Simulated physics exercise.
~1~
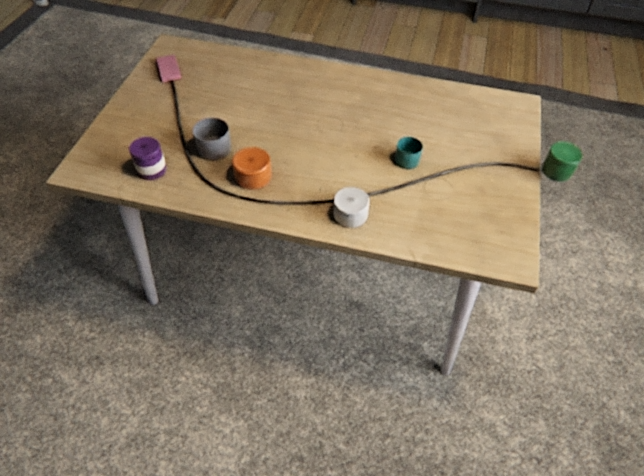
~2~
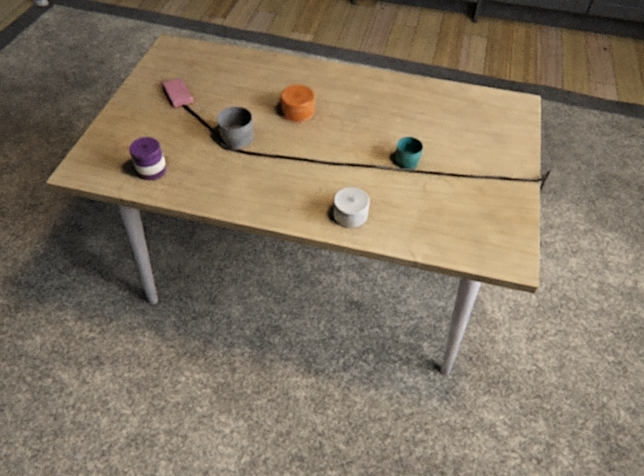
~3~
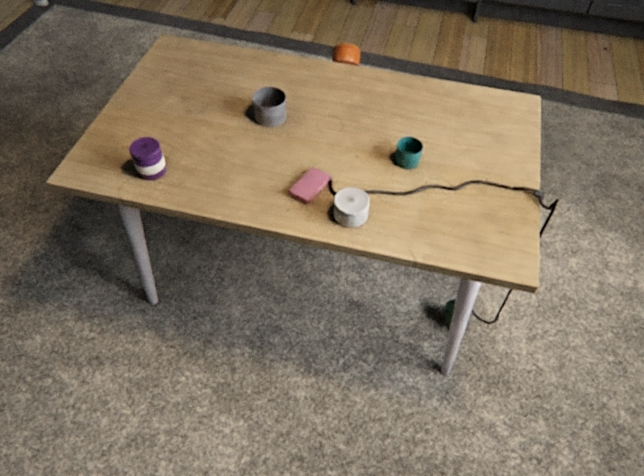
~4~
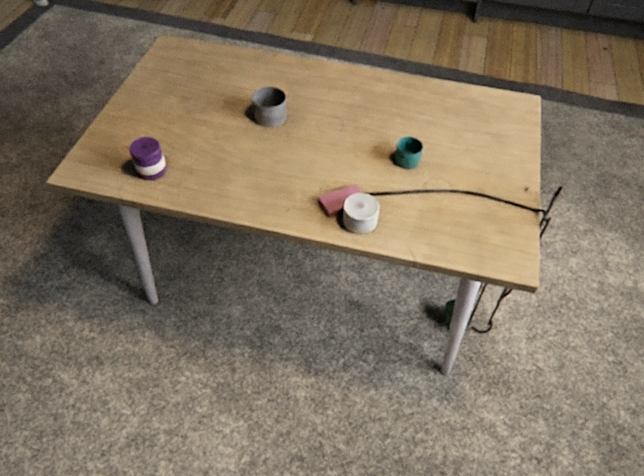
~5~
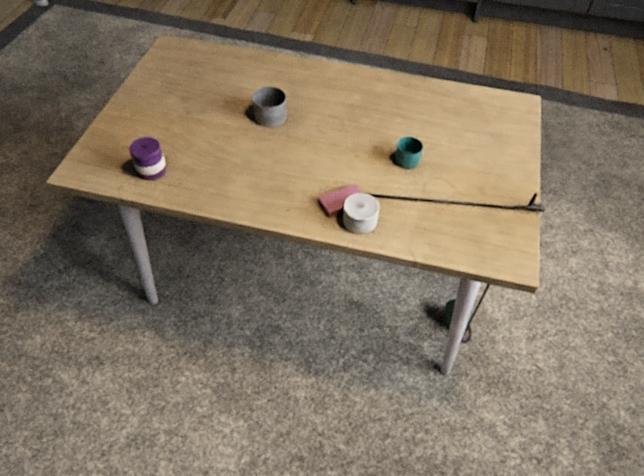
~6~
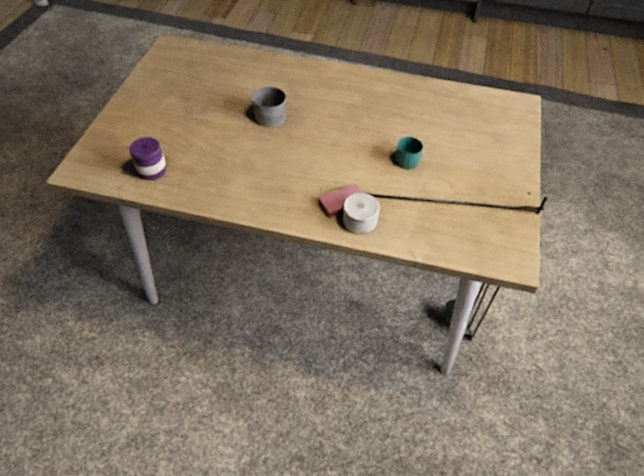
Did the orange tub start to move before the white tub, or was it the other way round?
The orange tub started to move first. The white tub stayed where it was until later, when it shifted slightly as the pink phone came up against it.
